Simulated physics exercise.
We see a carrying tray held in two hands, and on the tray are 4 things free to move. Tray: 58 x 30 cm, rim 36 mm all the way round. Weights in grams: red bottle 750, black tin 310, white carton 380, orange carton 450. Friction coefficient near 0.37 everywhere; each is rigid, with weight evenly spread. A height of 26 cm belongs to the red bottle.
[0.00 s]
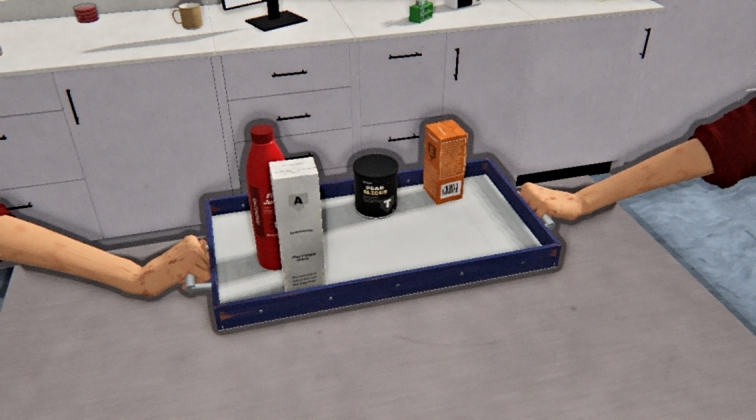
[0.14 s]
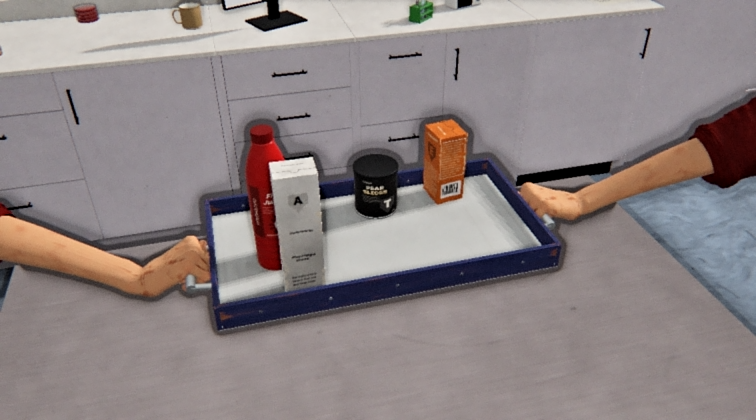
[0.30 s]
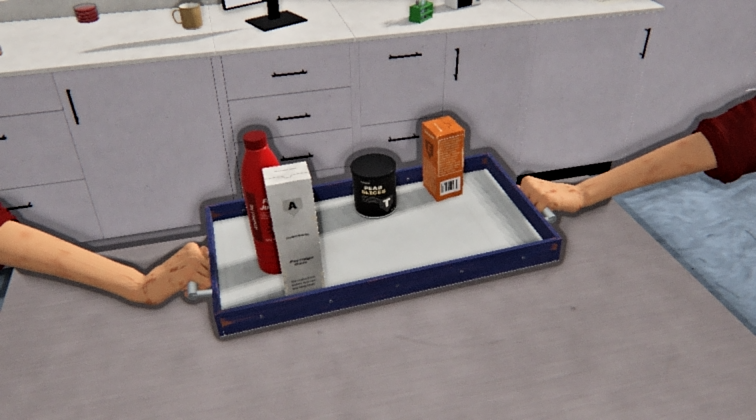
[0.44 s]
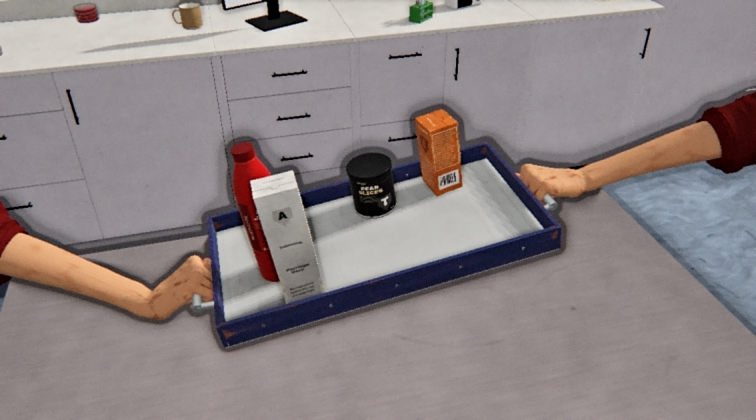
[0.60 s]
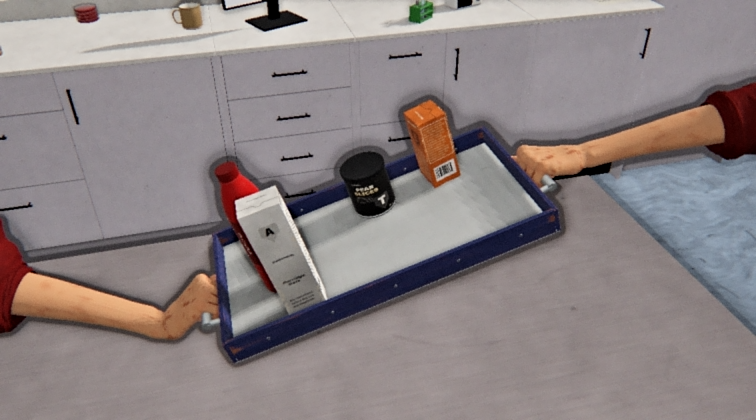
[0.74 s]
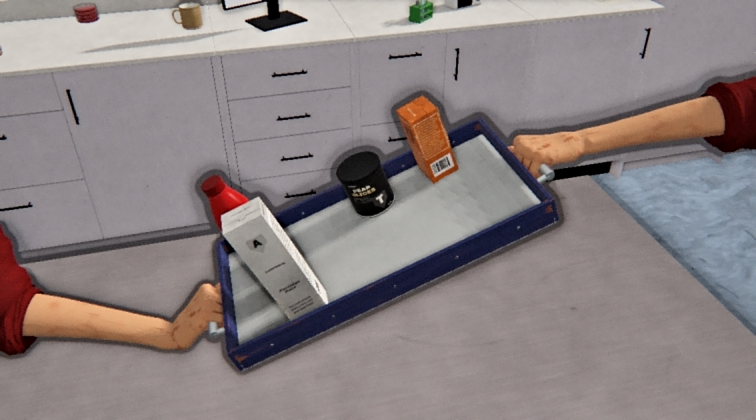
In a room with white cabinets, two hands held a blue-rimmed tray level, then lowered its left side and raised its right, and the bottle, tin and two cartons leaned left with it.
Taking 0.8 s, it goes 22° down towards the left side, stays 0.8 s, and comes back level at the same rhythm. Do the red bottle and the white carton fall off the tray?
Red bottle: Yes; white carton: Yes.
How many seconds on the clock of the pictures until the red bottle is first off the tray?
Time: Roughly 1.0 s.
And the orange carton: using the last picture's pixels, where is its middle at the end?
It finishes around (270, 188).
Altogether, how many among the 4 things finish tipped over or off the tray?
In total, 2.
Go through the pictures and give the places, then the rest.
In the first frame, tray level; red bottle (270, 198); white carton (300, 232).
In the second frame, tray level; black tin (376, 187); orange carton (444, 162).
In the third frame, tray tilted 3°, left edge down; black tin (375, 186); orange carton (443, 159).
In the fourth frame, tray tilted 8°, left edge down; black tin (372, 186); orange carton (439, 153).
In the fifth frame, tray tilted 16°, left edge down; black tin (369, 185); orange carton (433, 144).
In the sixth frame, tray tilted 20°, left edge down; white carton (279, 266) 3° off its base.
After 1.14 s, tray tilted 22°, left edge down; red bottle and white carton now off the tray; orange carton moved 5 cm; black tin moved 3 cm.
After 1.44 s, tray tilted 22°, left edge down; orange carton moved 13 cm; black tin moved 8 cm.
After 2.04 s, tray tilted 14°, left edge down; orange carton moved 35 cm; black tin moved 28 cm.
In the end (3.0 s), off the tray, red bottle and white carton; not toppled but over 5 cm from the start, black tin and orange carton. In the last view, red bottle near (98, 397).
